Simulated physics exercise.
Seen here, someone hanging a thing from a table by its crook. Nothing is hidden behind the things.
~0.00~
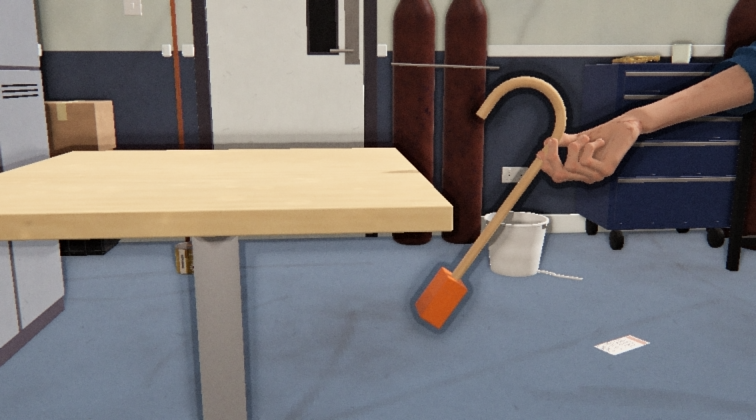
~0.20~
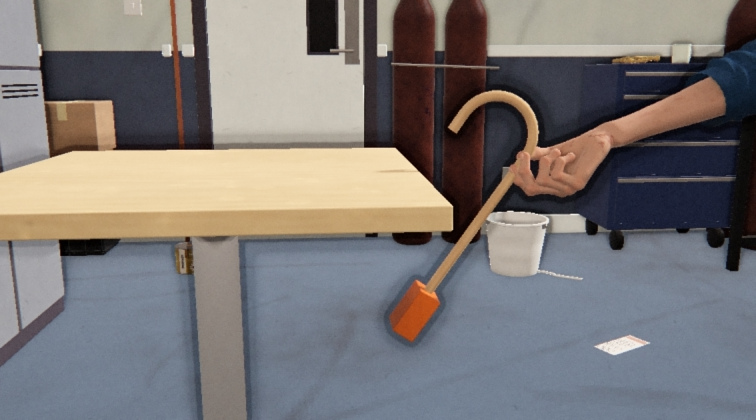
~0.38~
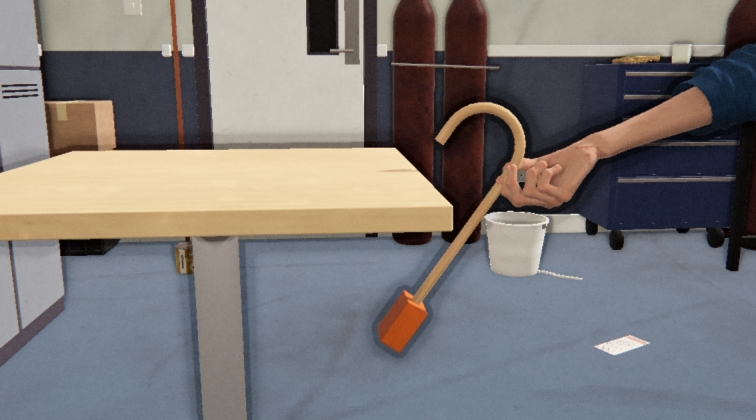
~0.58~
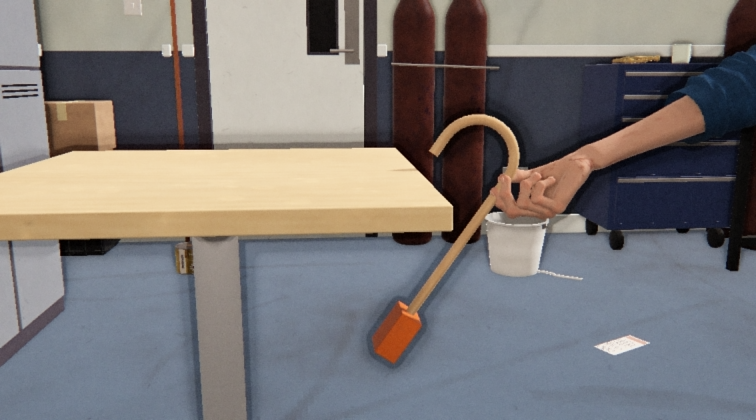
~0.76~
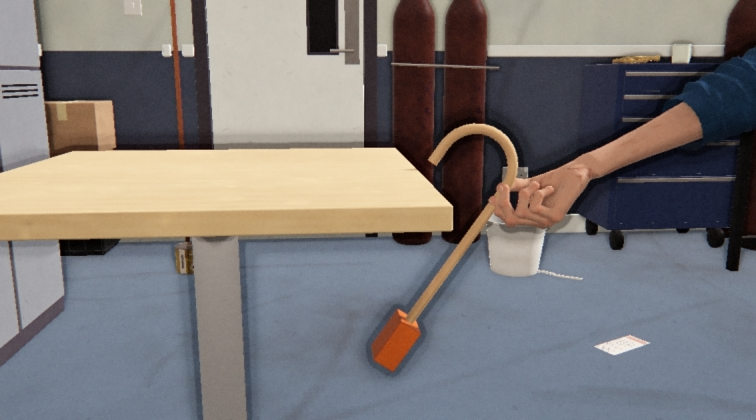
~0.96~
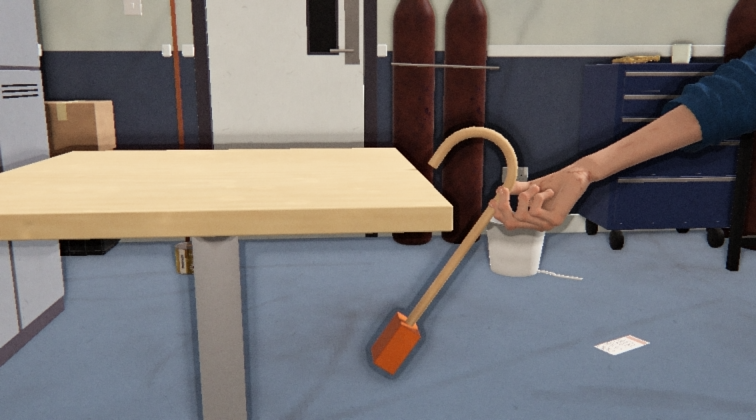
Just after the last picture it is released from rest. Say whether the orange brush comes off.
Here the orange brush drops past the edge.
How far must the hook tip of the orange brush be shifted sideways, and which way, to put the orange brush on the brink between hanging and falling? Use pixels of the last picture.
Roughly 16 pixels left.
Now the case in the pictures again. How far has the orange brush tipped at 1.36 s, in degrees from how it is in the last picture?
Near 20 degrees.
After 1.36 s, orange brush at the bottom.
In the end (2.2 s), the orange brush falls to the floor.
